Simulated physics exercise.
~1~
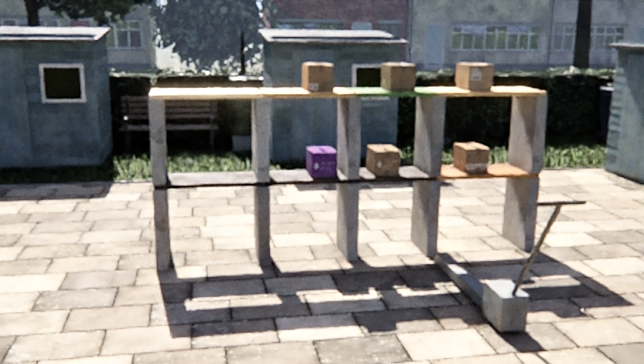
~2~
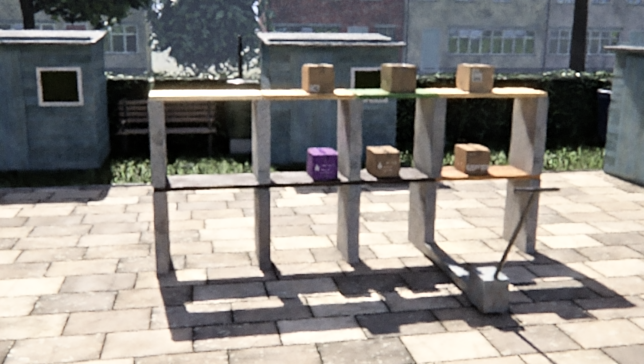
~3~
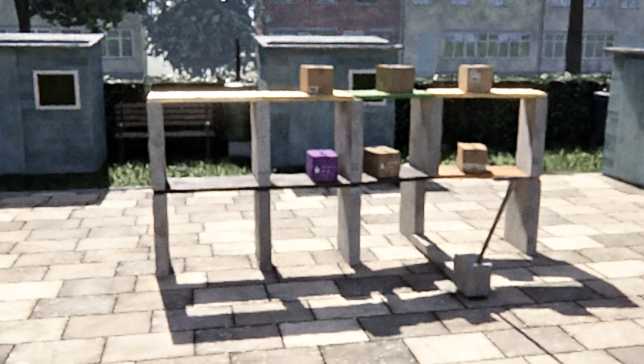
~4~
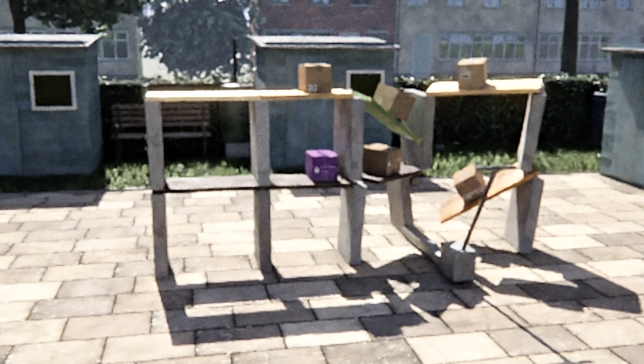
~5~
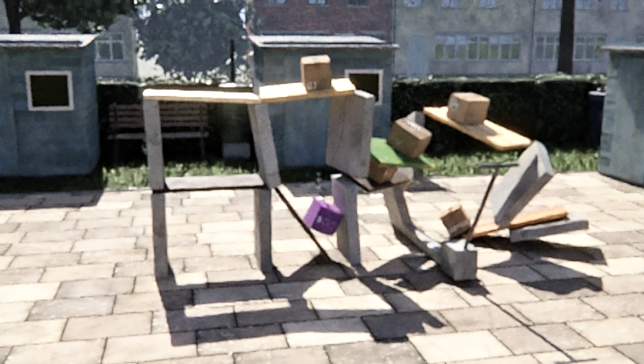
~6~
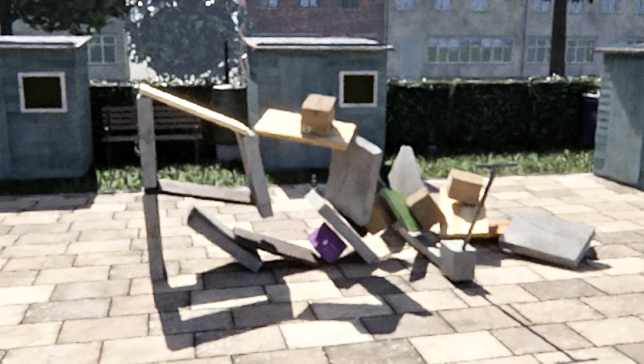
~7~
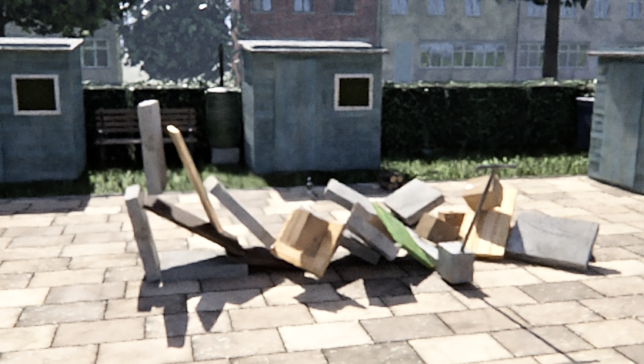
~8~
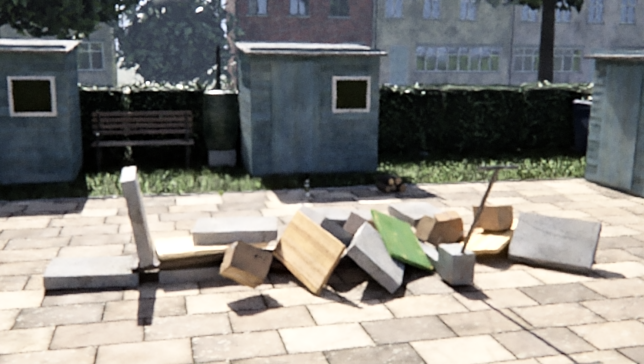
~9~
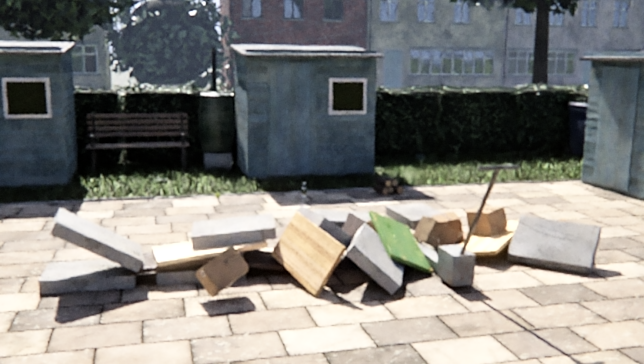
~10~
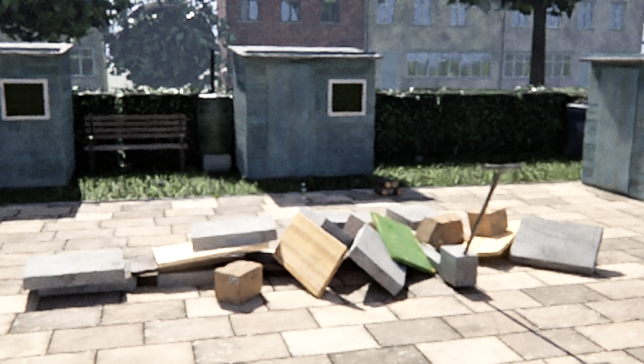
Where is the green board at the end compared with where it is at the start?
At the start it lies level in the top row of the shelf, right of the middle. At the end it is far lower, slanting in the heap on the paving almost directly below its old place.
A low grey jack with a thin handle slides leftward and back against the foot of an upright near the right of a two-tier shelf in a paved yard, seen from the front with sheds and a hedge behind. Brown cartons sit on both tiers, a purple one on the lower, and a green board lies in the top row. The green board tips first, then the right side drops. The collapse spreads left, and the purple carton falls and disappears among the pieces. The last upright on the left topples, leaving a low heap with the green board slanting in it.
